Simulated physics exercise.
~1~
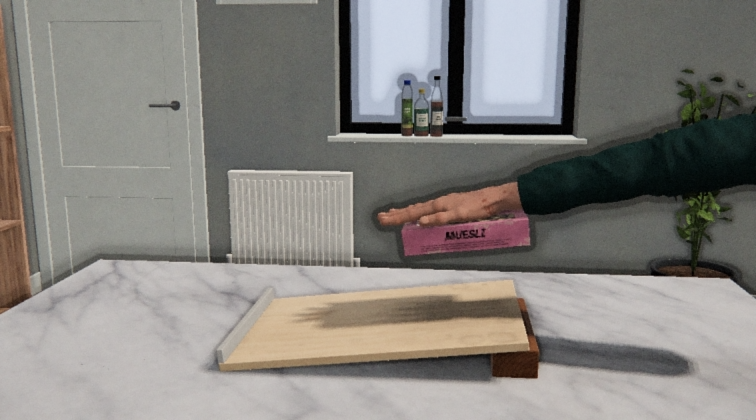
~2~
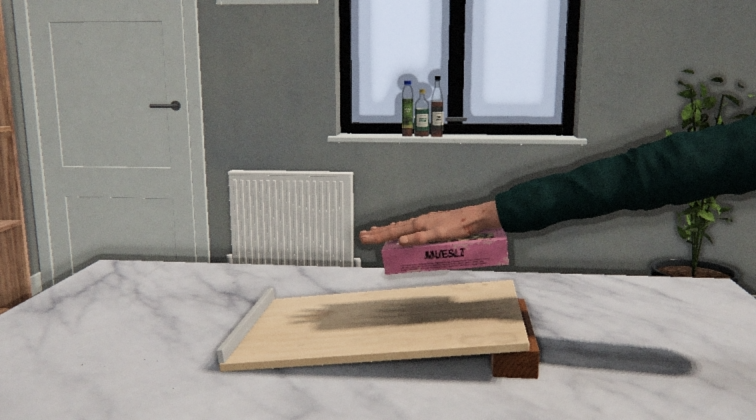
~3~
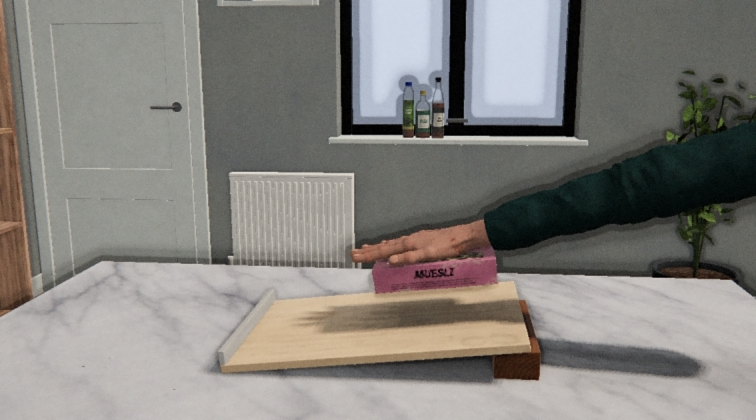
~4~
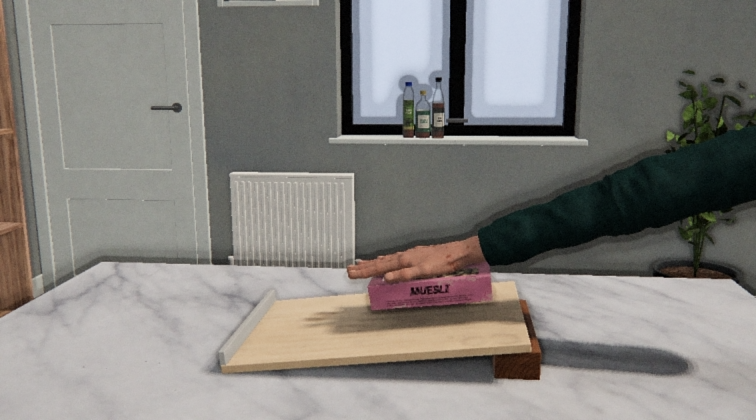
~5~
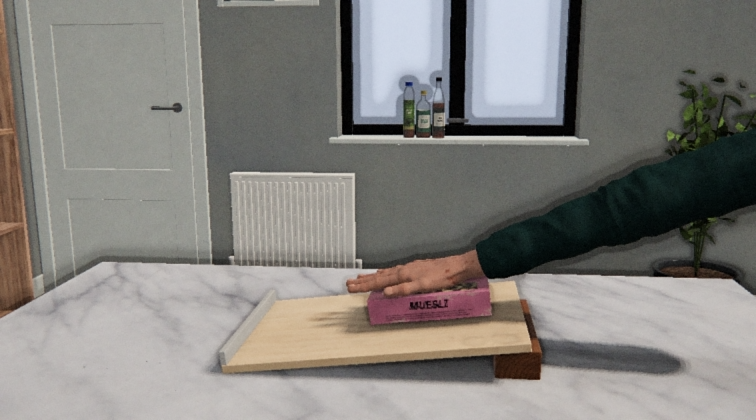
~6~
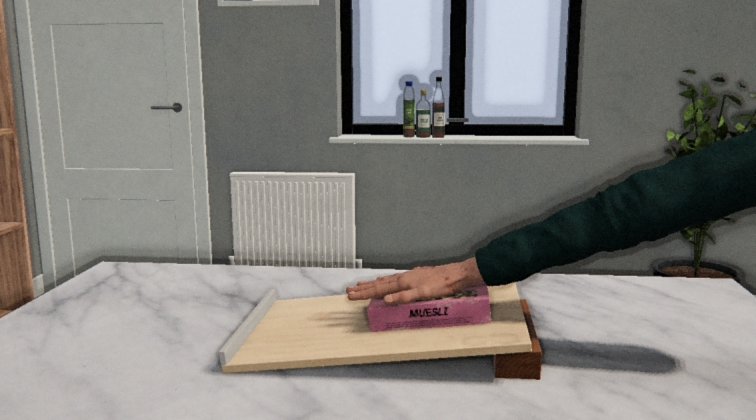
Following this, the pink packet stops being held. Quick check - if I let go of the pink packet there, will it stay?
Most likely it never budges.
Then, 0.20 s after the last picture, nothing has stirred.
Then, 0.40 s after the last picture, pink packet resting near (430, 303).
At rest, it is in place. Seen from the same camera at the end, pink packet near (430, 303). The pink packet remains at rest.
